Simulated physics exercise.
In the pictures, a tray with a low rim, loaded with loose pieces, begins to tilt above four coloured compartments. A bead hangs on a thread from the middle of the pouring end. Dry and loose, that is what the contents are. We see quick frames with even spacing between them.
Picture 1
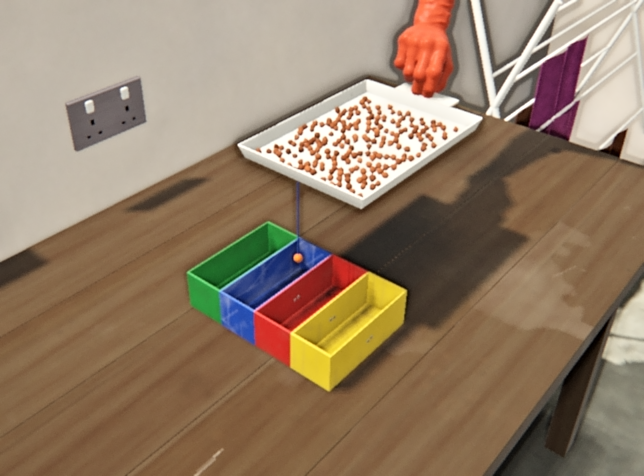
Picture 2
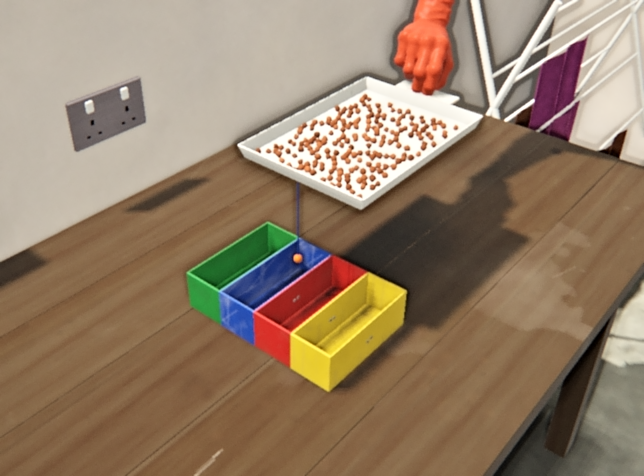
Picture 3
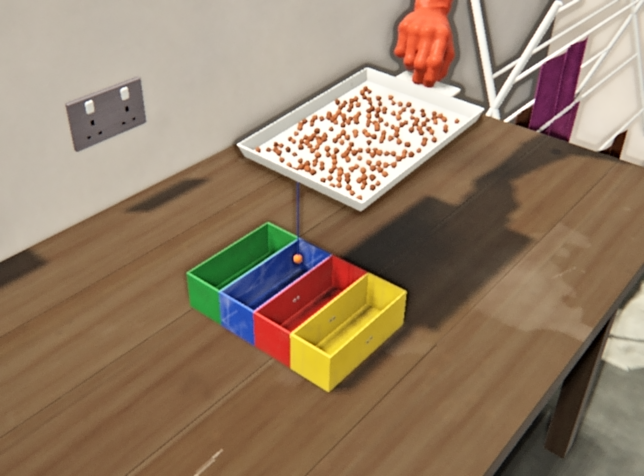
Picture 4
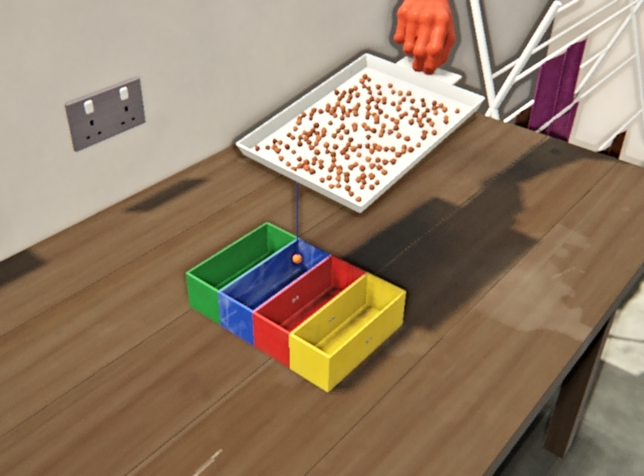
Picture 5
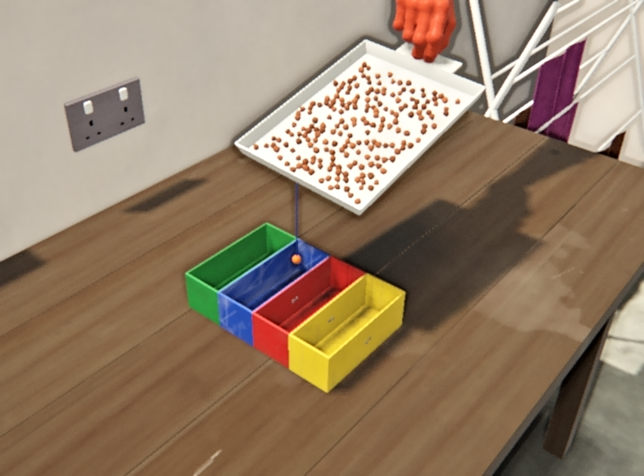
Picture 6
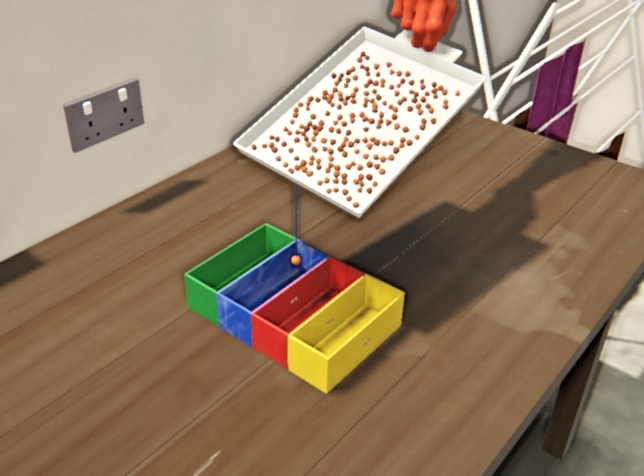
To begin with, a red hand is at the far edge of a level white tray of small orange-brown pellets, above green, blue, red and yellow compartments, with a bead hanging on a thread. The tray's far side then rises slowly, until it slopes clearly toward the compartments, its right front corner lowest.
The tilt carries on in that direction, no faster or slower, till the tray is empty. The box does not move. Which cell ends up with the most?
The yellow cell.
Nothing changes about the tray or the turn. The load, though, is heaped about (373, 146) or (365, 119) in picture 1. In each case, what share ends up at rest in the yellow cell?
Respectively 60 and 50 in a hundred.
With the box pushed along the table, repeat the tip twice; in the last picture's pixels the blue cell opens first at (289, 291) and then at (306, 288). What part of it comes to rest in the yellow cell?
10 %, then 0 %.
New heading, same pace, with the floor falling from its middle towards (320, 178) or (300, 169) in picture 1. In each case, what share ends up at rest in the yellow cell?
For the first aim it is 30 in a hundred, for the second 0 in a hundred.
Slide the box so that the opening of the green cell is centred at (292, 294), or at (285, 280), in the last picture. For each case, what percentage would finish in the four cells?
You'd get 100 per cent first and 100 per cent second.
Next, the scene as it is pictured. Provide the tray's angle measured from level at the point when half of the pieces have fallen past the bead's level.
Tilt: Around 100 degrees.
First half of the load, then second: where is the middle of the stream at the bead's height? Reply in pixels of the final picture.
First roughly (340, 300), then roughly (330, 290).
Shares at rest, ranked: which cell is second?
Rank two - the red one.
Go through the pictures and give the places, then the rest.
The first picture shows corners of the pouring end near (245, 145) and (362, 195), level; middle of the load near (355, 140), clay pellets; bead on its thread near (298, 258); green cell near (205, 295); blue cell near (238, 315); red cell near (273, 336); yellow cell near (311, 359).
The second picture shows corners of the pouring end near (245, 145) and (362, 196), level; middle of the load near (355, 140).
The third picture shows corners of the pouring end near (244, 144) and (361, 198), tipped barely, lowest at the right corner; middle of the load near (355, 136).
The fourth picture shows corners of the pouring end near (243, 143) and (360, 201), tipped a little, lowest at the right corner; middle of the load near (355, 130).
The fifth picture shows corners of the pouring end near (242, 143) and (359, 204), tipped a little, lowest at the right corner; middle of the load near (354, 125).
The sixth picture shows corners of the pouring end near (240, 143) and (358, 207), tipped clearly, lowest at the right corner; middle of the load near (352, 121); green cell near (202, 297); blue cell near (235, 317); red cell near (270, 338); yellow cell near (308, 361).
Shortly afterwards, tray tipped steeply; all but a few on the tray; a little falling or outside the box.
Next, tray tipped past a quarter turn; a little on the tray; near half in the yellow cell; near a quarter in the red cell; only a few in the blue cell; near a quarter falling or outside the box.
Some moments later, tray tipped past a quarter turn; near two thirds in the yellow cell; near a third in the red cell; a little in the blue cell; only a few falling or outside the box.
In the end, tray tipped past a quarter turn; near two thirds in the yellow cell; near a third in the red cell; a little in the blue cell; none at all in the green cell; only a few outside the box.
